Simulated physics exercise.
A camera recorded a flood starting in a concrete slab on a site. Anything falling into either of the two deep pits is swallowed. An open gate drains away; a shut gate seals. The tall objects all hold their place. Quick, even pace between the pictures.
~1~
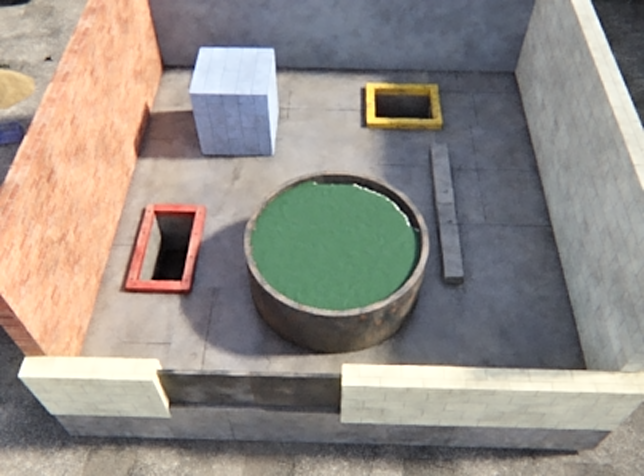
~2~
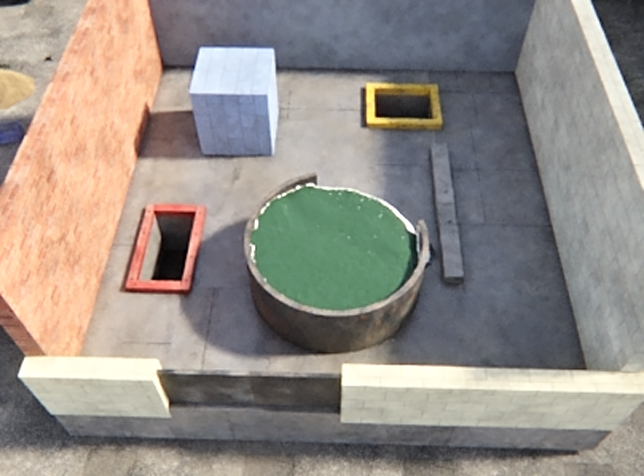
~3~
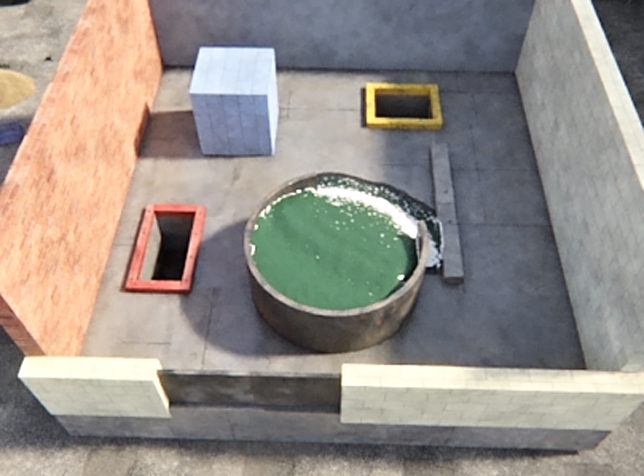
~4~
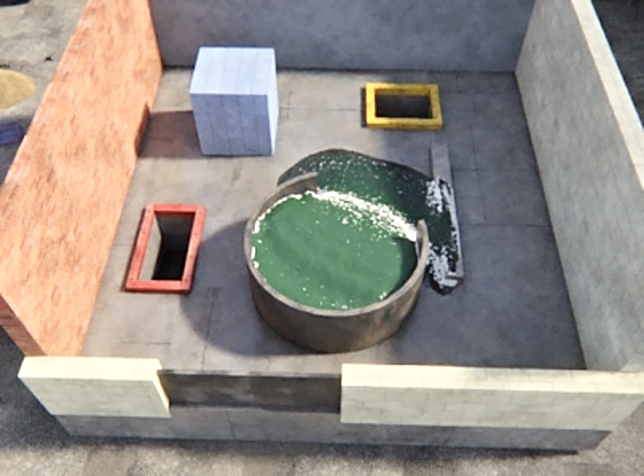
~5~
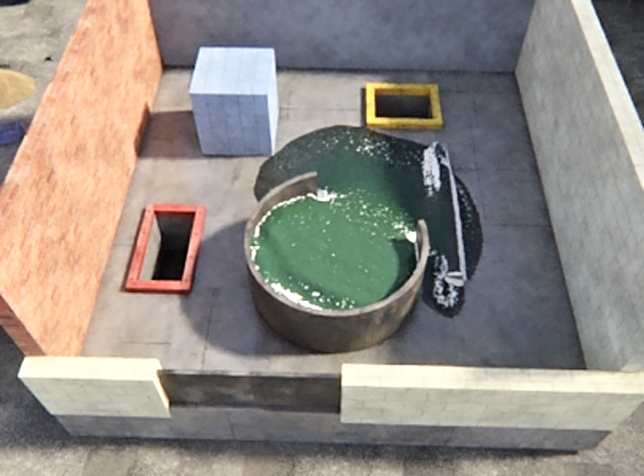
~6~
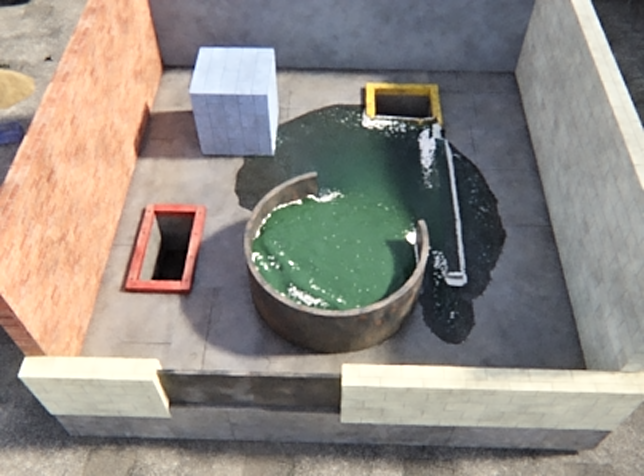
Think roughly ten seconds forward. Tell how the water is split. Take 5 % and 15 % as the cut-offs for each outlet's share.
At the end, the gate fails to reach five per cent; the yellow pit passes fifteen per cent; the red pit fails to reach five per cent.
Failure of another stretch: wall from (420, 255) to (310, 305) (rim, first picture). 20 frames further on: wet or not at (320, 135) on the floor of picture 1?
Untouched.
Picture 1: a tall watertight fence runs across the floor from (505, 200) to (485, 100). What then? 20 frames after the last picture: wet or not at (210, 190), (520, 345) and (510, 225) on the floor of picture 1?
Going one after another, I'd say kept clear of the flood, then reached by the flood, then reached by the flood.
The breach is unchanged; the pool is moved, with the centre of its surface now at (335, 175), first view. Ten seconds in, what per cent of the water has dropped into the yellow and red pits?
Yellow 30 %, red 0 %.
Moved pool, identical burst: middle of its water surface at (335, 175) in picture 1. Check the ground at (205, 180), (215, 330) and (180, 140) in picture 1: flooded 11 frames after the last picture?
In that order: Dry, dry, not flooded.
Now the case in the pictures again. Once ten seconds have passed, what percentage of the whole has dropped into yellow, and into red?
In order, near 26 and 0 in a hundred.
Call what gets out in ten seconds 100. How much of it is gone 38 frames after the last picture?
Working it through, I arrive at 100 per cent.
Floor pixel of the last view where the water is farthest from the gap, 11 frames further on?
Farthest reach: (195, 69).
A moment on, water covers 50 % of the floor; the gate 0 %, the yellow pit 6 %, the red pit 0 %.
Next, water covers 55 % of the floor; the gate 0 %, the yellow pit 15 %, the red pit 0 %.
Then, water covers 60 % of the floor; the gate 0 %, the yellow pit 22 %, the red pit 0 %.
Later, water covers 85 % of the floor; the gate 0 %, the yellow pit 26 %, the red pit 0 %.
In the end, water covers 95 % of the floor; the gate 0 %, the yellow pit 26 %, the red pit 0 %.
